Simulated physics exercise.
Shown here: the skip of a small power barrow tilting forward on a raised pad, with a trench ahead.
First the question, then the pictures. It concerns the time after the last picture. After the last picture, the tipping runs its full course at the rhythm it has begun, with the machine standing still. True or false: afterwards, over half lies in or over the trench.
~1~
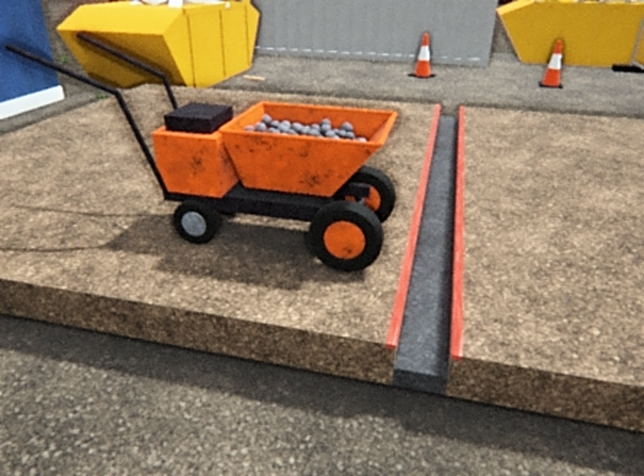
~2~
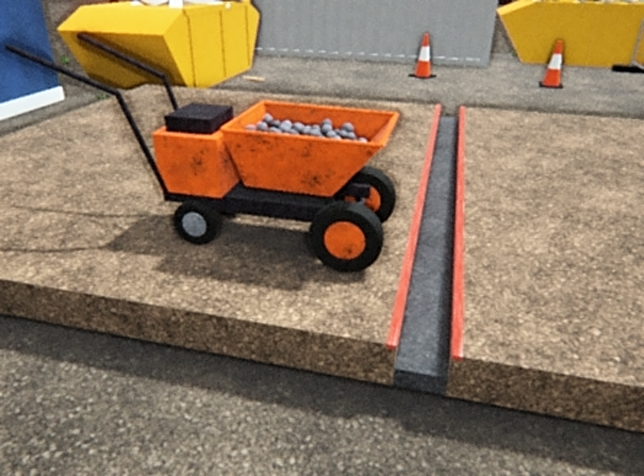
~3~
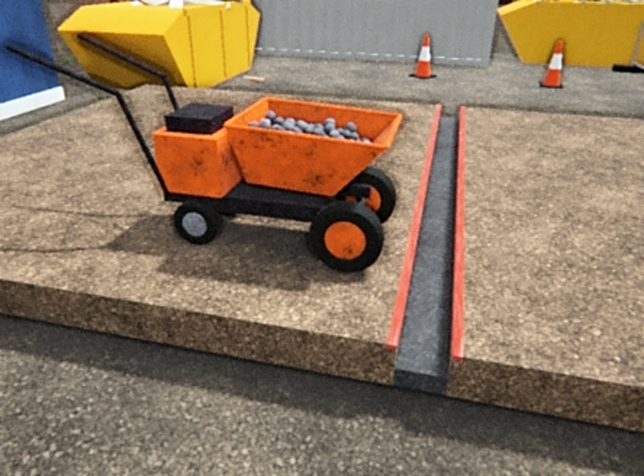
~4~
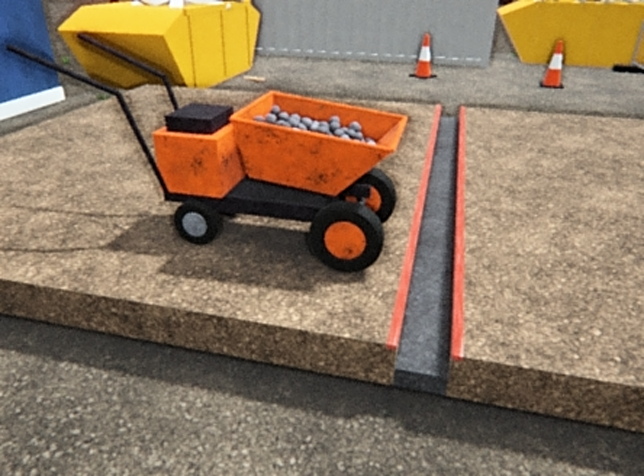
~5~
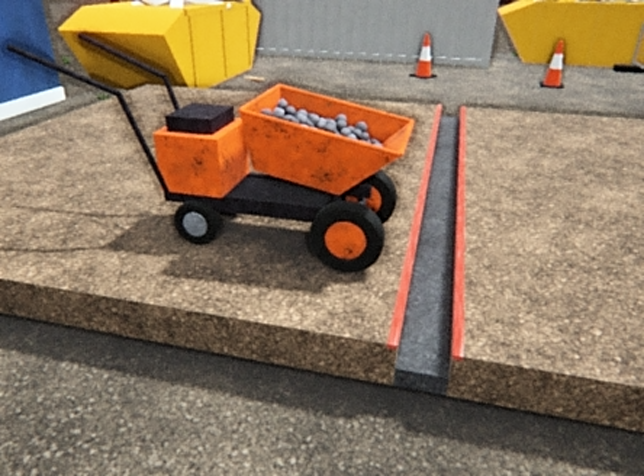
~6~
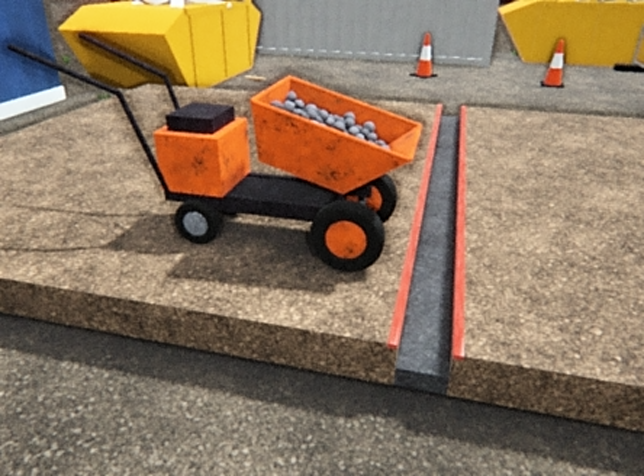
False.
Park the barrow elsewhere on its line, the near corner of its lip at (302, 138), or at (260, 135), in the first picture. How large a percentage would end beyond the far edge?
Position 1 near 0 %, position 2 near 0 %.
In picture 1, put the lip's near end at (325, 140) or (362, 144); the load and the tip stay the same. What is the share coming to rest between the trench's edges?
Close to 70 in a hundred, and close to 40 in a hundred.
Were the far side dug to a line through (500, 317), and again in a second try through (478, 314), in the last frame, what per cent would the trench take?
First case 80 %, second case 40 %.
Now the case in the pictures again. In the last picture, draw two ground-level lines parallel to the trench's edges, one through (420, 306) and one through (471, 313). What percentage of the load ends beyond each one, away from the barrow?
Result, first then second: 80 %, 60 %.
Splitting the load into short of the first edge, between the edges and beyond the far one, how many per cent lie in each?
Approximate split: Short 0 percent, between 10 percent, beyond 70 percent.
Just after the last frame, skip tipped steeply; every one in the skip.
A moment on, skip tipped right over; the larger part in the skip; just a few in or heaped over the trench; roughly a quarter beyond it; just a few falling.
Further on, skip tipped right over; roughly a quarter in the skip; about a tenth in or heaped over the trench; roughly two thirds beyond it.
When it is over, skip tipped right over; roughly a quarter in the skip; about a tenth in or heaped over the trench; the larger part beyond it.
